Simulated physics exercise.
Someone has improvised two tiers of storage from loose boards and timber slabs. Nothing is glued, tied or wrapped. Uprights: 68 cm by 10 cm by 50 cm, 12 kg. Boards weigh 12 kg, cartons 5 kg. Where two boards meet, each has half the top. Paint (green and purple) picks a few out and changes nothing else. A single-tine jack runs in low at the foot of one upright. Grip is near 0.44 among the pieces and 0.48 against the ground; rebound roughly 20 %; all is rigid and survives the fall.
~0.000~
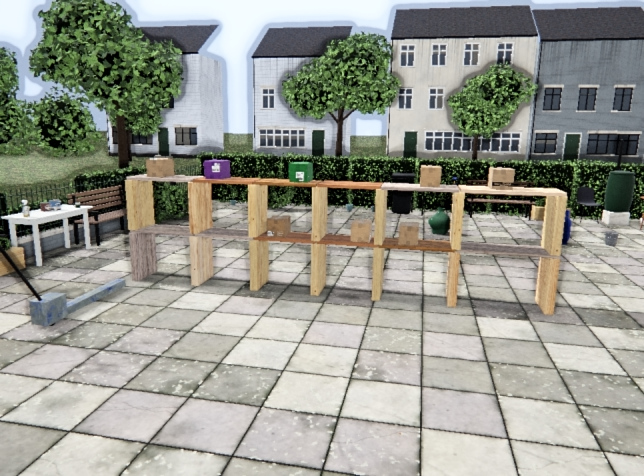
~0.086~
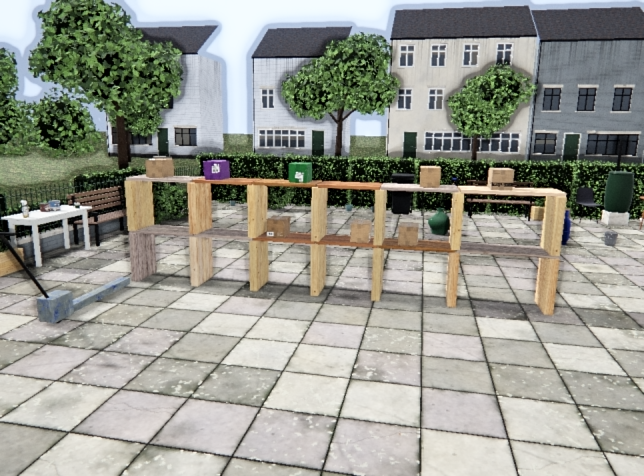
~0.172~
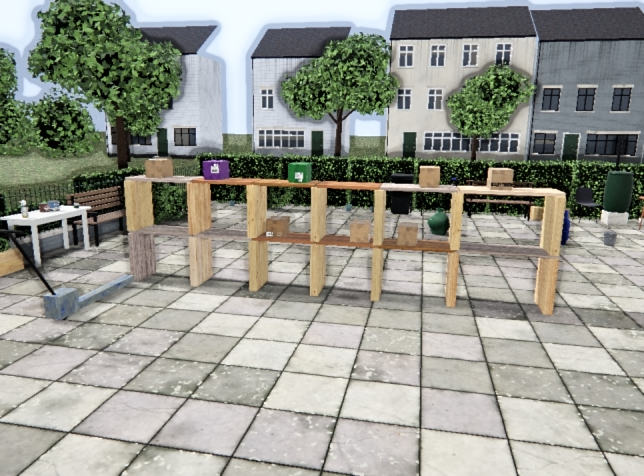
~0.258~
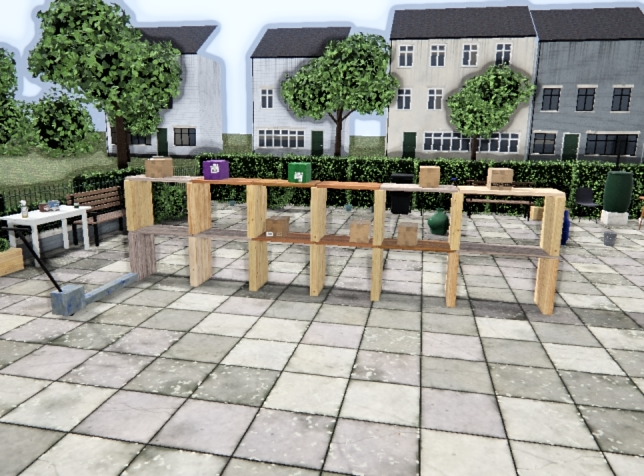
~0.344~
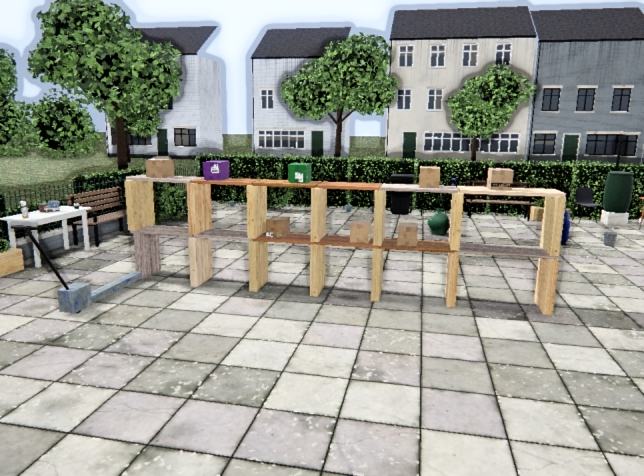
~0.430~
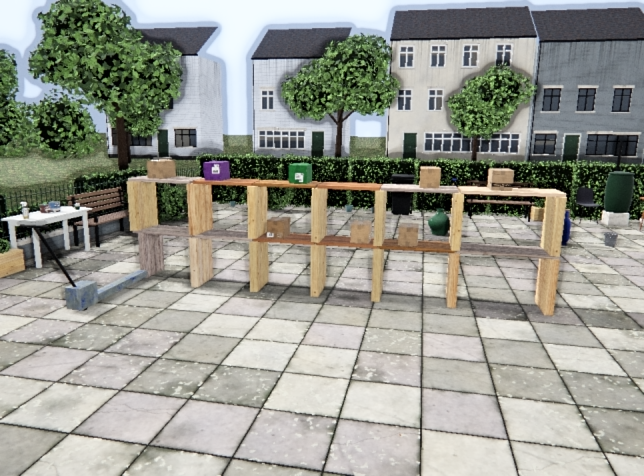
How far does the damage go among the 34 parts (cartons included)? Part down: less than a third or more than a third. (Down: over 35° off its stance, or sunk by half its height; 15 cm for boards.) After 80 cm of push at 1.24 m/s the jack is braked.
It comes to less than a third.
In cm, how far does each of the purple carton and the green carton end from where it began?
Moved: Purple 0, green 0.
After 0.54 s, none of the 34 pieces down, 5 disturbed.
After 1.04 s, none of the 34 pieces down, 6 disturbed.
In the end (1.9 s), none of the 34 pieces down, 5 disturbed; purple carton unmoved; green carton unmoved. That is 0 per cent. From the last view, middles, purple carton near (218, 171), green carton near (301, 173).
